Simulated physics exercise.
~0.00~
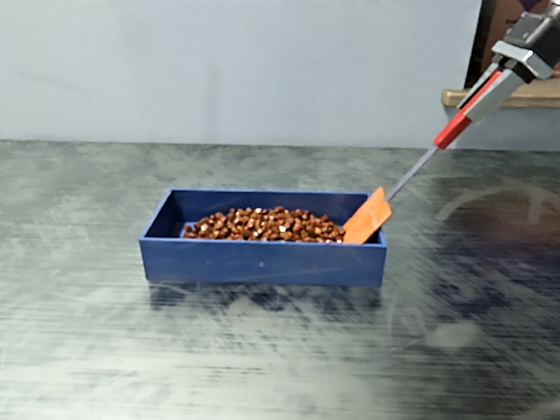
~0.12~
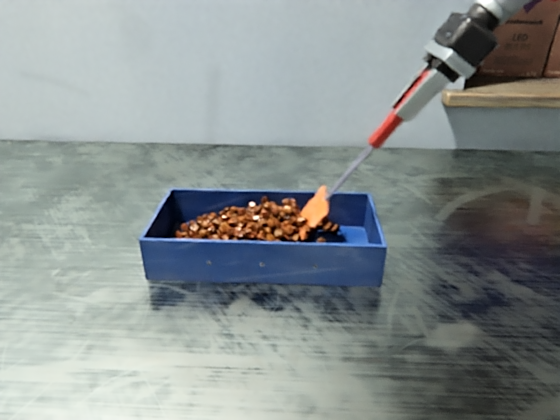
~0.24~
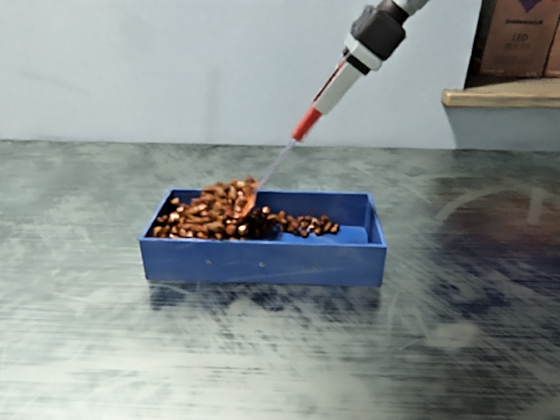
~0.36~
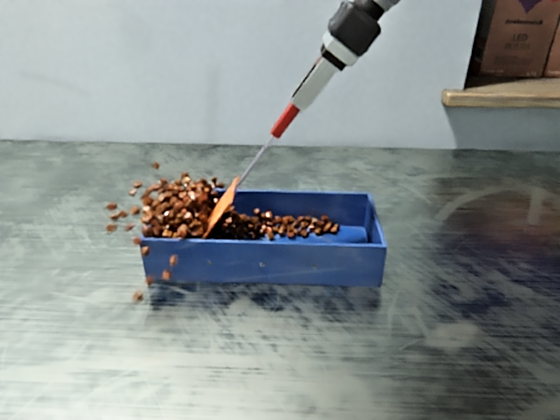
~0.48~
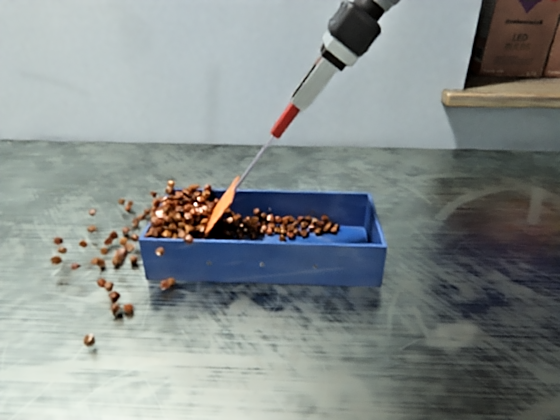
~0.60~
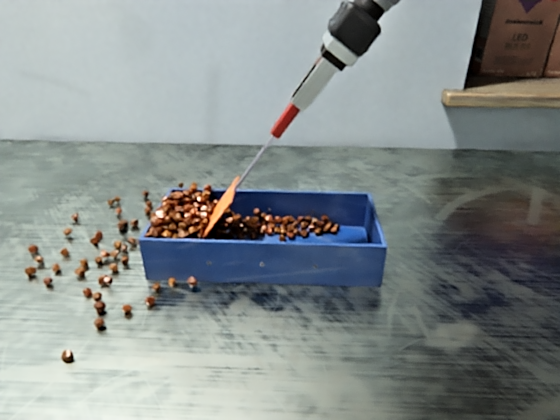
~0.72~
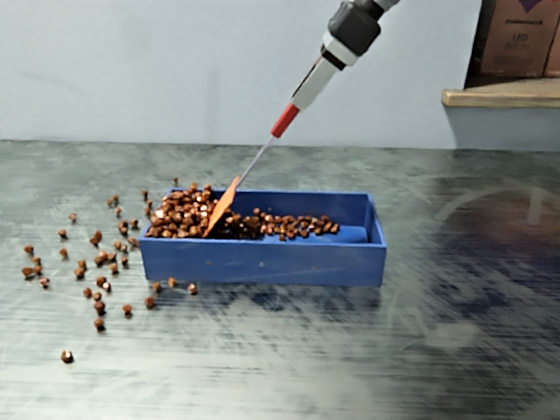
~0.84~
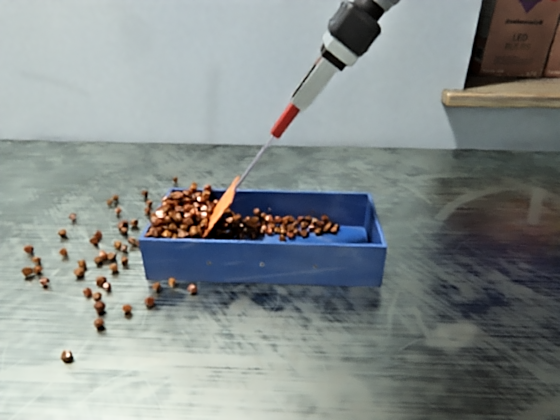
Robot arm with an orange turner pushing brown pellets leftward in a blue tin, spilling some over the end onto the table.
